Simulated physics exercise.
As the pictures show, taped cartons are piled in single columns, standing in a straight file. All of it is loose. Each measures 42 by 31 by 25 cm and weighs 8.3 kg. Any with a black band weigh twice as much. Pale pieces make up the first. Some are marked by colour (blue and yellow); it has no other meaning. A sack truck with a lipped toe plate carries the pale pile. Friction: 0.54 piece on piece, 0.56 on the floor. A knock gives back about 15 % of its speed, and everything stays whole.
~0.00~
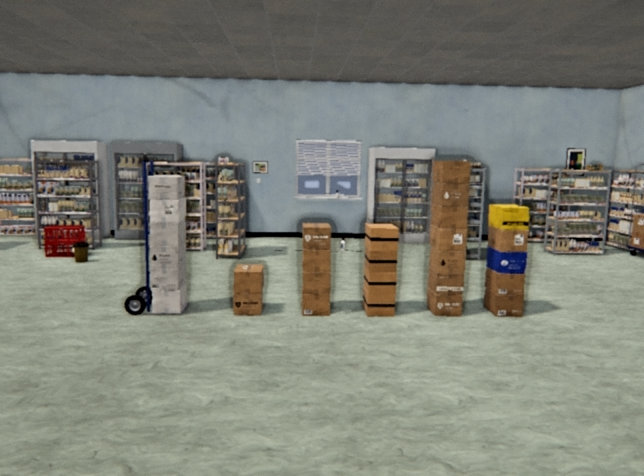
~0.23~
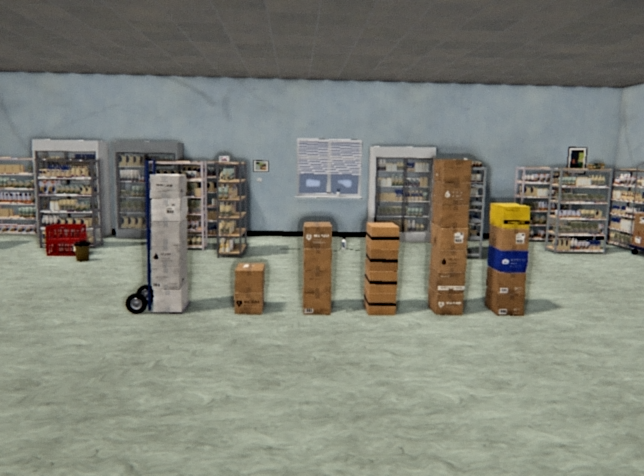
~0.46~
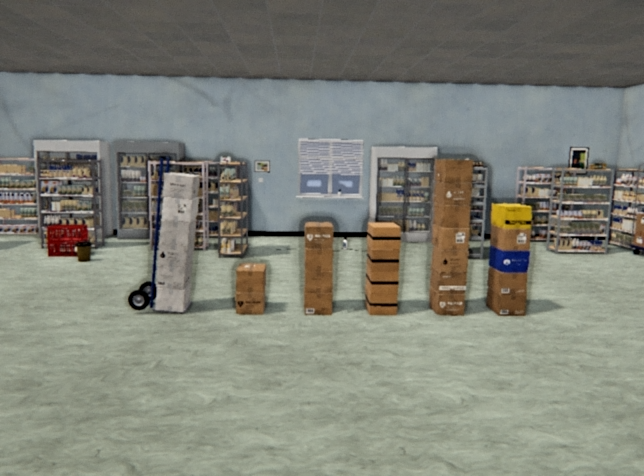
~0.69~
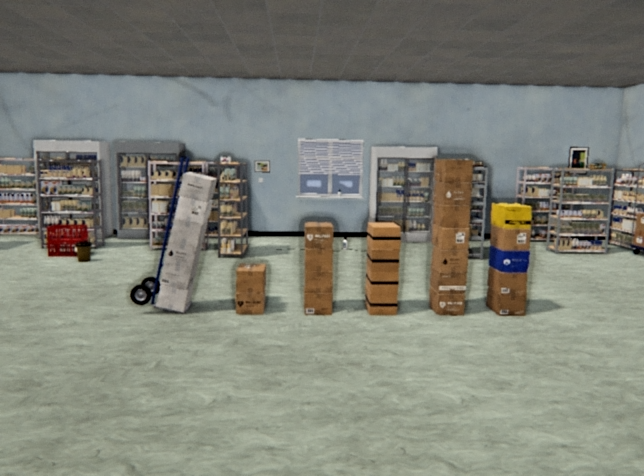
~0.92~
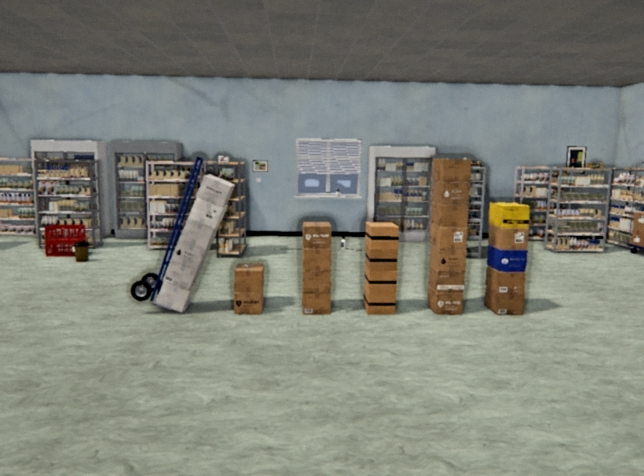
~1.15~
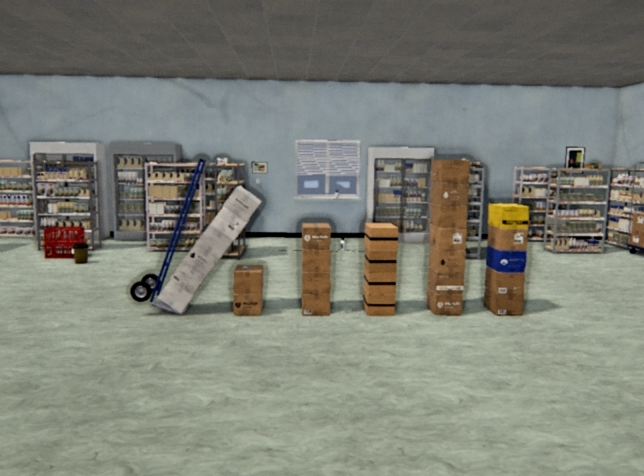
Pale stack of cartons on a blue sack truck tilting right, then leaning away from its frame beside five still carton stacks.
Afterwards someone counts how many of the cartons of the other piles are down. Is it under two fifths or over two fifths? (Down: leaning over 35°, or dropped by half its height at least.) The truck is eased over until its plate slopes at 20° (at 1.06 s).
The part is under two fifths.
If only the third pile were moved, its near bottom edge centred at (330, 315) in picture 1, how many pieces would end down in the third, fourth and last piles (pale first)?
In that case third 0, fourth 0, last 0.
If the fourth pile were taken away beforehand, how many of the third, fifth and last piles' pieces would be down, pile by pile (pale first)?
In that case third 2, fifth 0, last 0.
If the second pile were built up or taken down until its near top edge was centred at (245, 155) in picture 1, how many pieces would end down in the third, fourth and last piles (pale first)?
In that case third 4, fourth 3, last 4.
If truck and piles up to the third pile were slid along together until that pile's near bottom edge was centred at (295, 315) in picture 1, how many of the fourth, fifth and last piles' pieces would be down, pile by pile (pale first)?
In that case fourth 0, fifth 0, last 0.
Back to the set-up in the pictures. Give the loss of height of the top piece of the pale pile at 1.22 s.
About 20 cm.
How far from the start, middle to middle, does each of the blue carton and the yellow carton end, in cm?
About: Blue 0, yellow 0.
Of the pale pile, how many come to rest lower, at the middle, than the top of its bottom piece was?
2 pale pieces.
After 1.22 s, 6 of the pale pile down; none of the 22 other cartons down.
After 1.38 s, 6 of the pale pile down; none of the 22 other cartons down, 1 disturbed.
After 1.64 s, 6 of the pale pile down; none of the 22 other cartons down, 5 disturbed.
In the end (2.2 s), 6 of the pale pile down; none of the 22 other cartons down, 5 disturbed; blue carton unmoved; yellow carton unmoved. That is 0 per cent. From the last view, middles, blue carton near (506, 259), yellow carton near (508, 216).
